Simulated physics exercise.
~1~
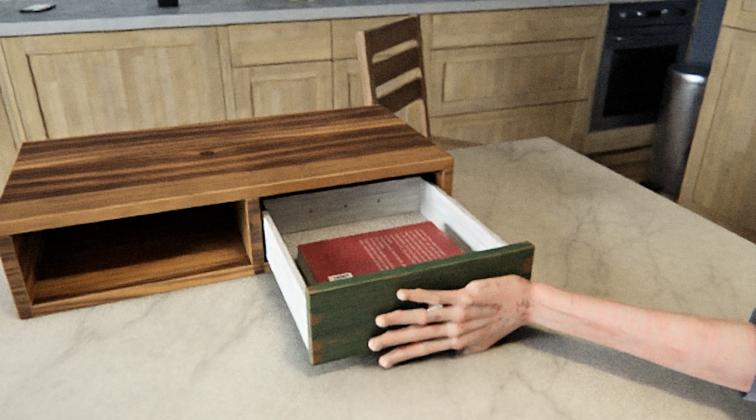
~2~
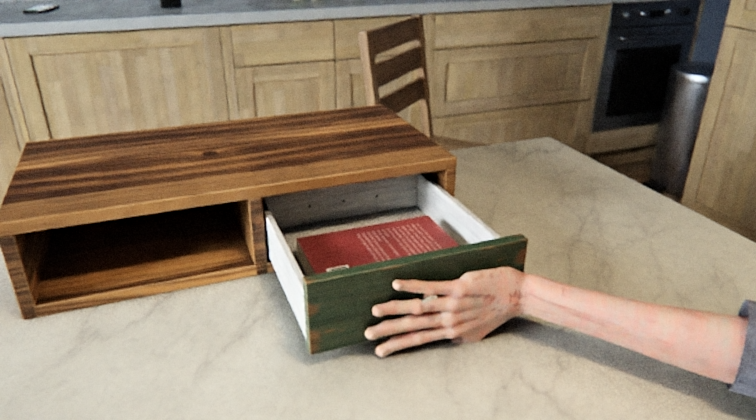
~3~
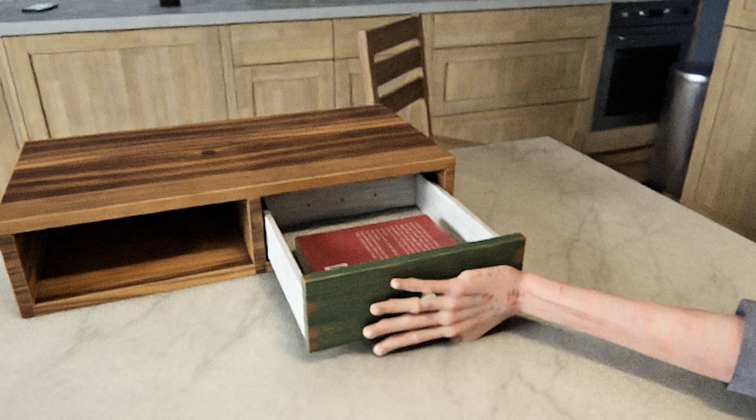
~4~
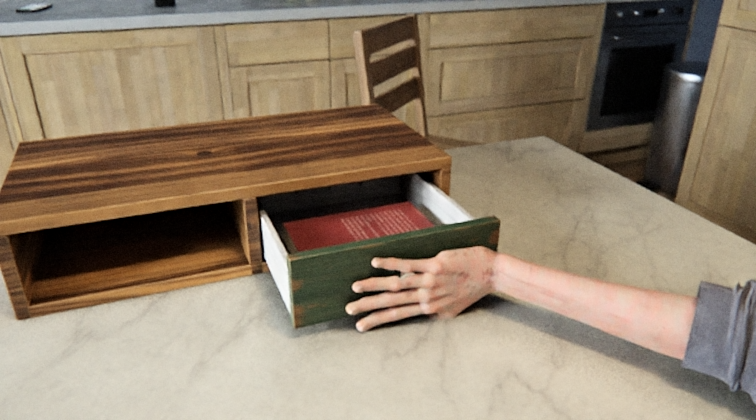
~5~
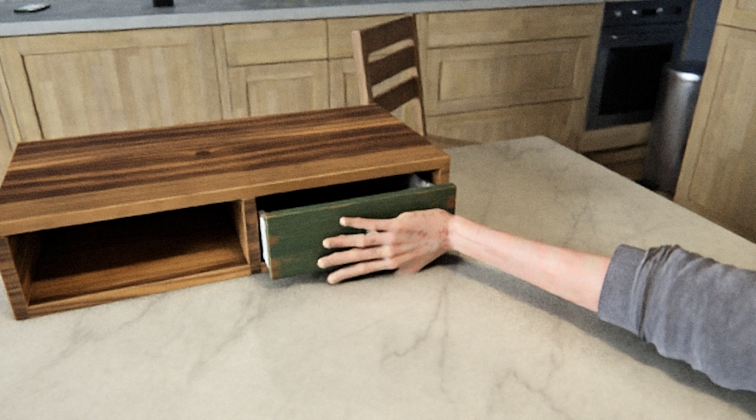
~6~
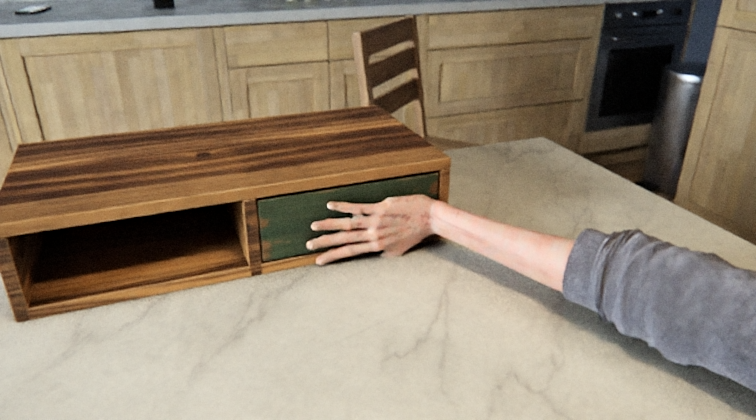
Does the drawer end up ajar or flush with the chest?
It ends up flush, with the green front pushed all the way into its opening.
A green-fronted drawer with white sides stands open from the right side of a wooden chest on a pale marbled tabletop, a red book lying inside it. A hand reaching in from the right rests its fingers across the drawer front. After barely moving at first, the drawer slides inward under the hand's push, and the book passes steadily back beneath the chest's top. Soon only a narrow gap remains and the book is out of sight. The hand follows through until the green front sits flush in its opening, while the chest stays put.
